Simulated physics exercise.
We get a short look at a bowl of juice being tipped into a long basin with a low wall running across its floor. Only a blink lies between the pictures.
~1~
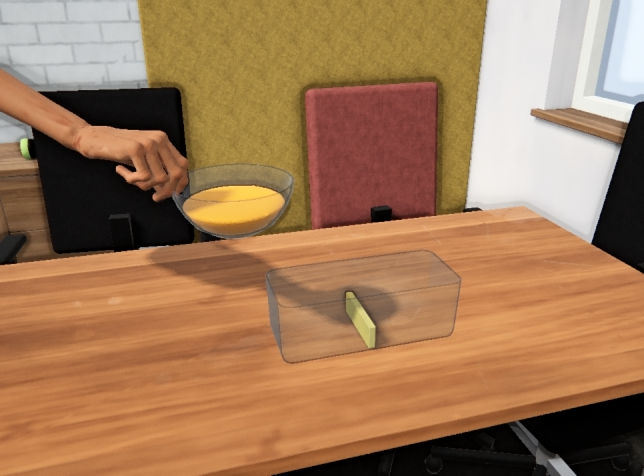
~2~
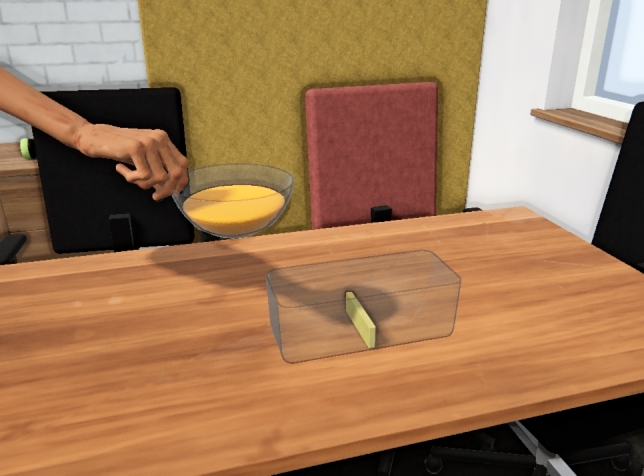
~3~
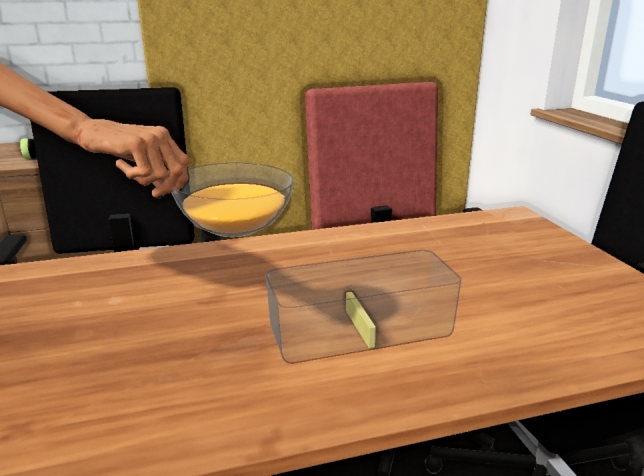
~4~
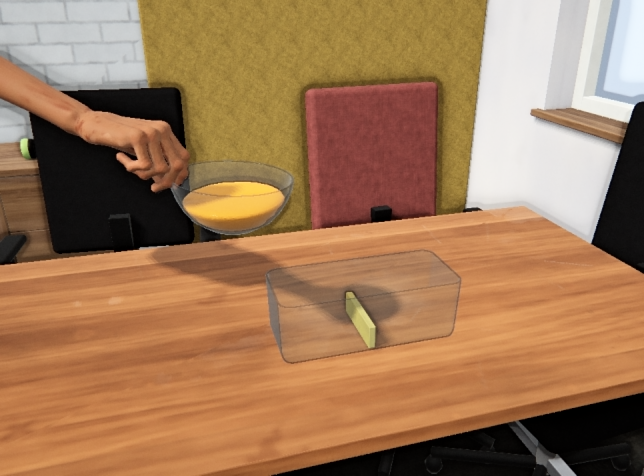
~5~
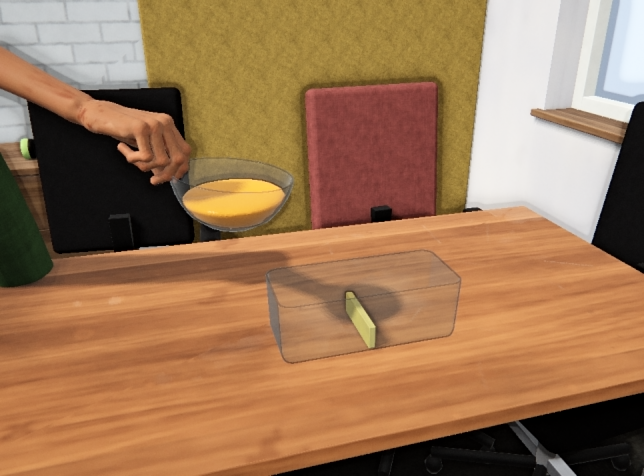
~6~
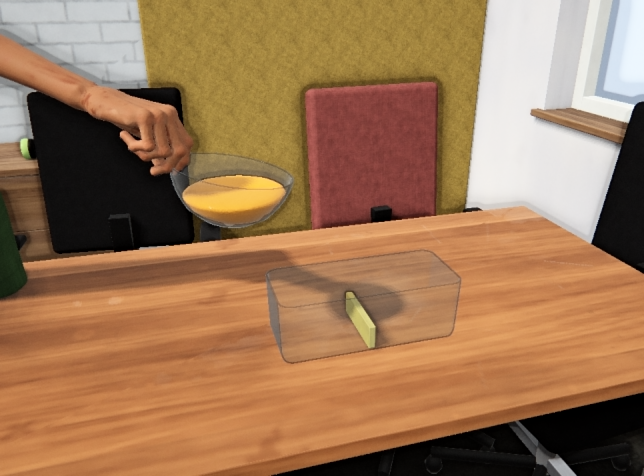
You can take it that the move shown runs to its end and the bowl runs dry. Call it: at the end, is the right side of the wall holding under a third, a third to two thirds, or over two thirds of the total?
The right side holds a third to two thirds of the total.
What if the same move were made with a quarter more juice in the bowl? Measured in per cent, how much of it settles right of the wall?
That share would be some 65 parts in a hundred.
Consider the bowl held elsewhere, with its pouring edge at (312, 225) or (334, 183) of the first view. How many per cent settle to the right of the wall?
The first start gives some 75 %, the second some 90 %.
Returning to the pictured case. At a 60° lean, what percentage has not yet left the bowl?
It still holds close to 60 per cent at that lean.
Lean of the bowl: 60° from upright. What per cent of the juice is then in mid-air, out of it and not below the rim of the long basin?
It comes to around 35 per cent.
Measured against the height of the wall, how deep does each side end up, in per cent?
I'd say close to 30 per cent on the left side and 40 on the right.
A moment on, the bowl is tipped part way and 62 per cent is still to pour, 3 is left of the wall and 0 right of it.
Next, the bowl is tipped on its side and 2 per cent is still to pour, 26 is left of the wall and 47 right of it.
Then the bowl is tipped right over and 0 per cent is still to pour, 39 is left of the wall and 59 right of it.
Later the bowl is tipped right over and 0 per cent is still to pour, 39 is left of the wall and 59 right of it.
In the end 39 per cent lies left of the wall, 58 right of it and 3 outside.
